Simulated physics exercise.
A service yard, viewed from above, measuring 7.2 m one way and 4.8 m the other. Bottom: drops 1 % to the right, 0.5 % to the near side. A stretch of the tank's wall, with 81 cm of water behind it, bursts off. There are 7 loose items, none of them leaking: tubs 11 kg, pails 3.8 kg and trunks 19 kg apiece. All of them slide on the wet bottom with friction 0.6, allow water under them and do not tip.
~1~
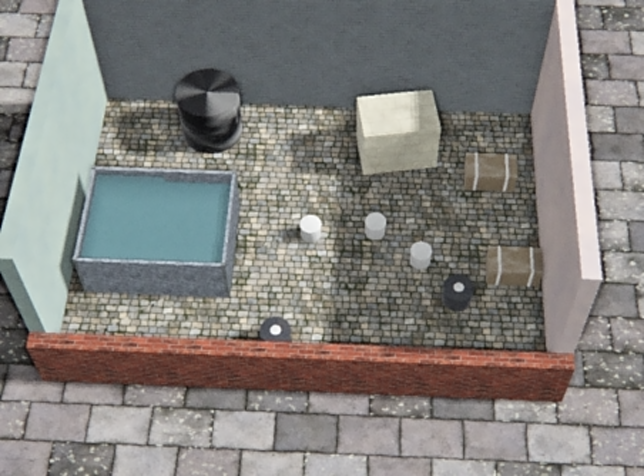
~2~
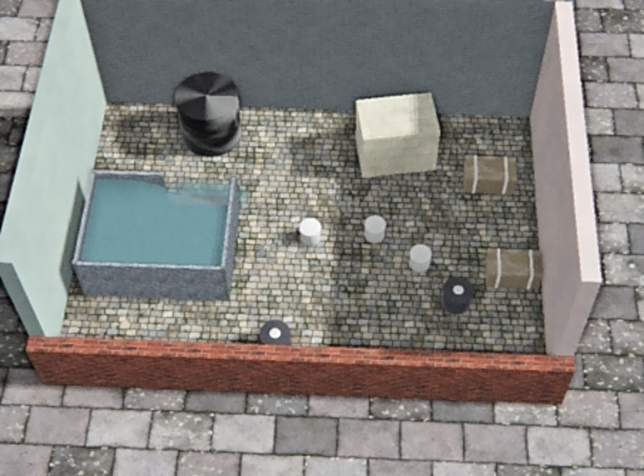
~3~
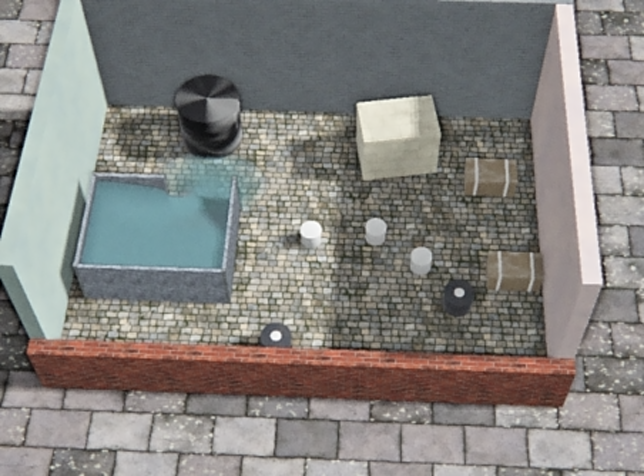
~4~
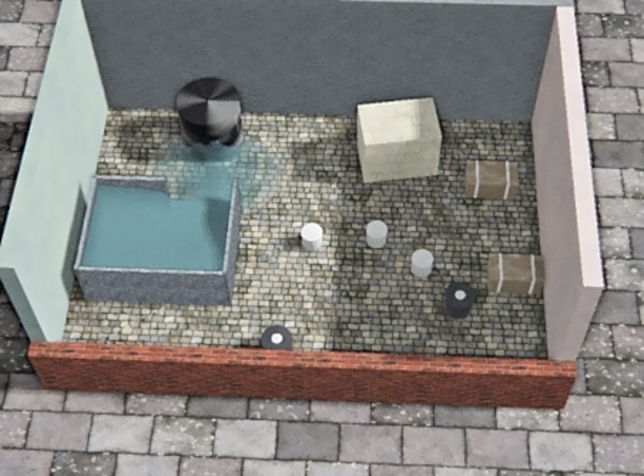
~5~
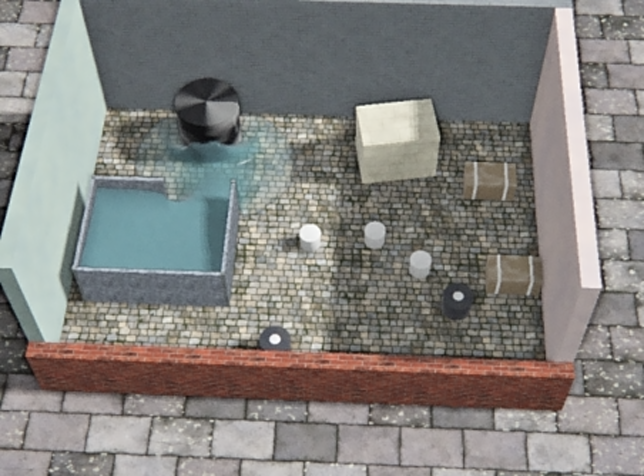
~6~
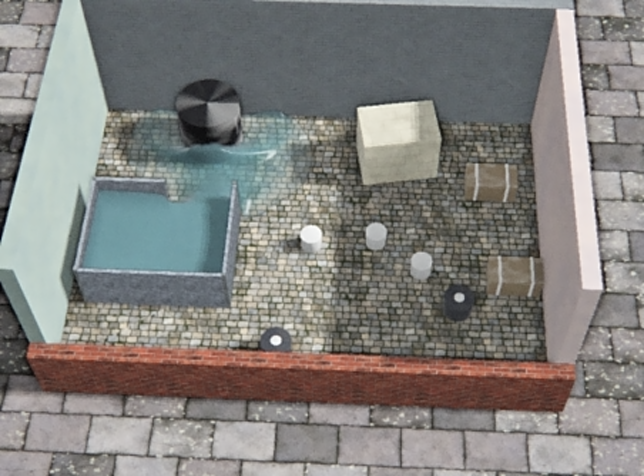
A piece of the blue-filled tank's back wall broke away, and water poured out across the cobbled yard, spreading around the dark round object behind it while the pails and trunks stayed put.
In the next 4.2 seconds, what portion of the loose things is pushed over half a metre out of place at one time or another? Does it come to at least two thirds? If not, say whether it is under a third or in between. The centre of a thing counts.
A third to two thirds.
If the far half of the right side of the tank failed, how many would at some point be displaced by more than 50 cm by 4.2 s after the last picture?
In that case the number is 6.
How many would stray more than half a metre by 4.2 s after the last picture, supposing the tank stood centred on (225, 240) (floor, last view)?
The answer would then be 6.
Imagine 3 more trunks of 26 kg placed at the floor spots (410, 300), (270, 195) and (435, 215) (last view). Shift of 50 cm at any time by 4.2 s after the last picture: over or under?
Going through them in turn, I'd say not that far, beyond and not that far.
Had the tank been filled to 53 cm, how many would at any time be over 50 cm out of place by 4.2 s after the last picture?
Result: 0.
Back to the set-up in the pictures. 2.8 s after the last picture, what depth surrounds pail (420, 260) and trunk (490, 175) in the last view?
Close to 1 and 4 centimetres.
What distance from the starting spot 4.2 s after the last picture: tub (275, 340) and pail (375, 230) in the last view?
0 cm and 100 cm.
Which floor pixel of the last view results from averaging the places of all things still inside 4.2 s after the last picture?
Close to pixel (398, 295).
Then, 0.4 s after the last picture 0 of 7 are over 50 cm from their spots; 0 afloat.
Then, 1.5 s after the last picture 0 of 7 are over 50 cm from their spots; 0 afloat.
Then, 2.8 s after the last picture 0 of 7 are over 50 cm from their spots; 0 afloat.
Then, 4.2 s after the last picture 3 of 7 are over 50 cm from their spots, and 3 have been at some point; 3 afloat.
